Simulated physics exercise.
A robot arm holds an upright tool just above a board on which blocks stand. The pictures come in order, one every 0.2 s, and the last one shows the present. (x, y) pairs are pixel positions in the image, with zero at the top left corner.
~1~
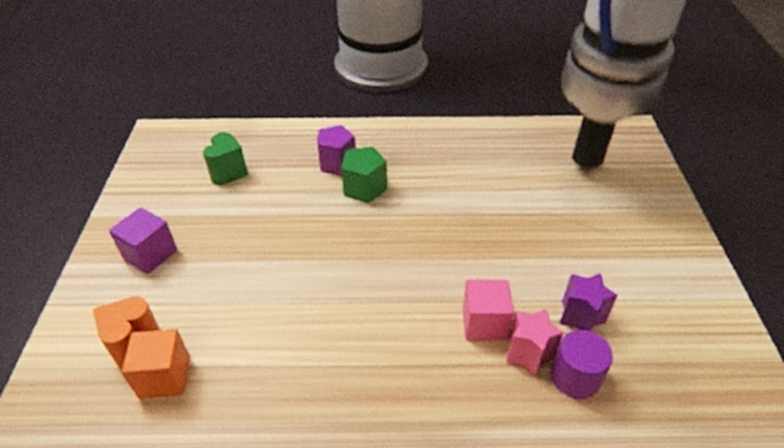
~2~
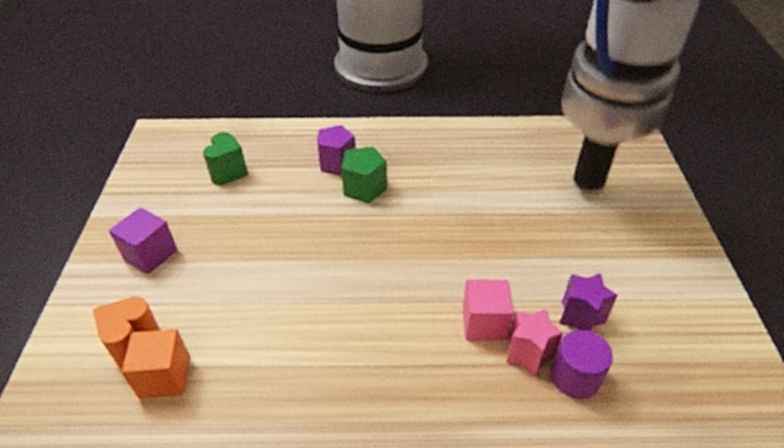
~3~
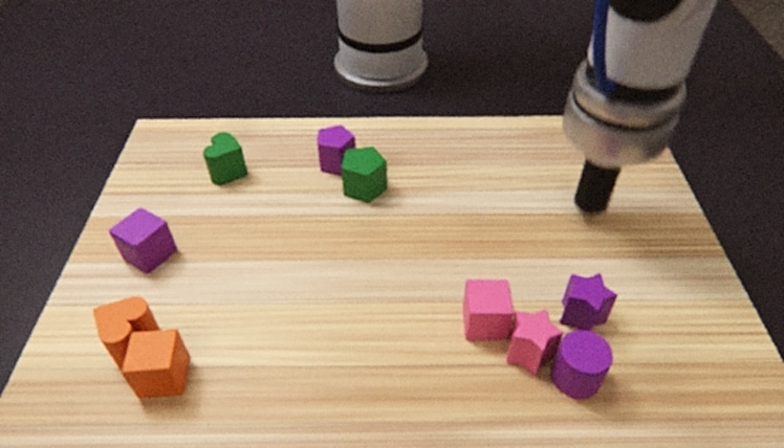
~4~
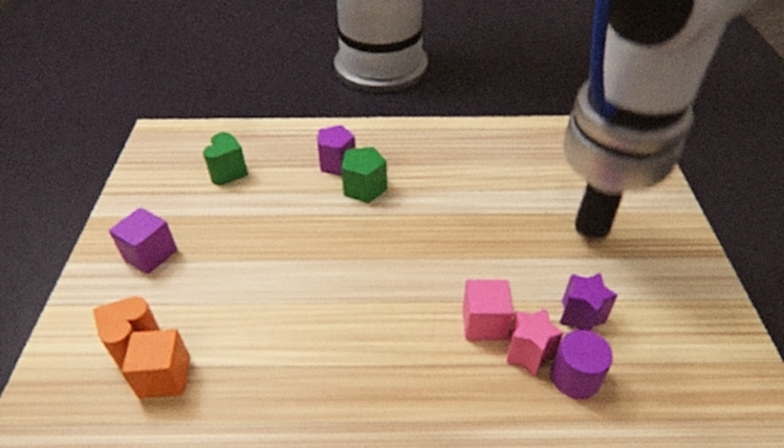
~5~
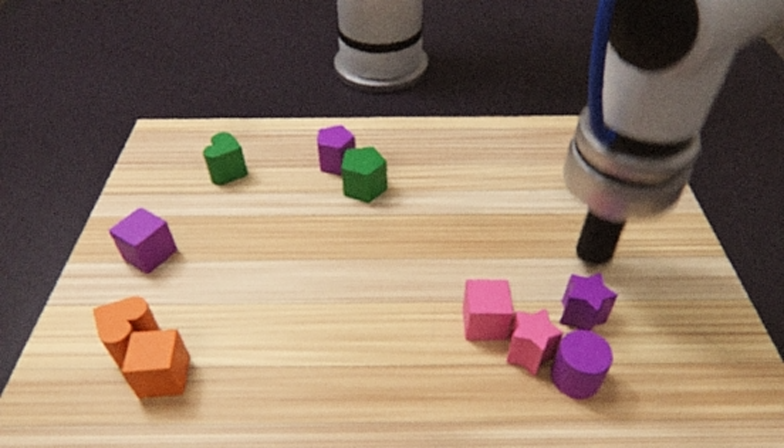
The clip shows a robot arm moving its upright black tool down the right side of a wooden board toward the viewer, nearing a purple star-shaped block, while the pink, purple, green and orange blocks all stay still.
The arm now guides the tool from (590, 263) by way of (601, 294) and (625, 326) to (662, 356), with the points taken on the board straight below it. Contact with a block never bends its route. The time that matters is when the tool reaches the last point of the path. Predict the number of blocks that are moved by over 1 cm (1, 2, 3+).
It should be one.
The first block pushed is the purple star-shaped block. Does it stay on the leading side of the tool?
I expect it to be beside or behind the tool.
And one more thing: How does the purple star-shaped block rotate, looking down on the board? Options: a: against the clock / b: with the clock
Letter b.
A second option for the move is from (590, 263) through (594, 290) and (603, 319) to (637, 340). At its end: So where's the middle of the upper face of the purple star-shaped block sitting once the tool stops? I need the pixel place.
Located at (587, 312).
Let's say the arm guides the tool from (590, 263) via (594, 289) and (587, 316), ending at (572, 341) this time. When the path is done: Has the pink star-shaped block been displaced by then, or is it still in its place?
The block in question is displaced by the end.
What follows on the original path. One third of the way, tool at (605, 285); purple star-shaped block at (591, 294).
Two thirds of the way, tool at (630, 317); purple star-shaped block at (591, 303), turned 50° clockwise.
At the end, tool at (668, 347); purple cylinder still; purple star-shaped block at (591, 303), turned 50° clockwise.
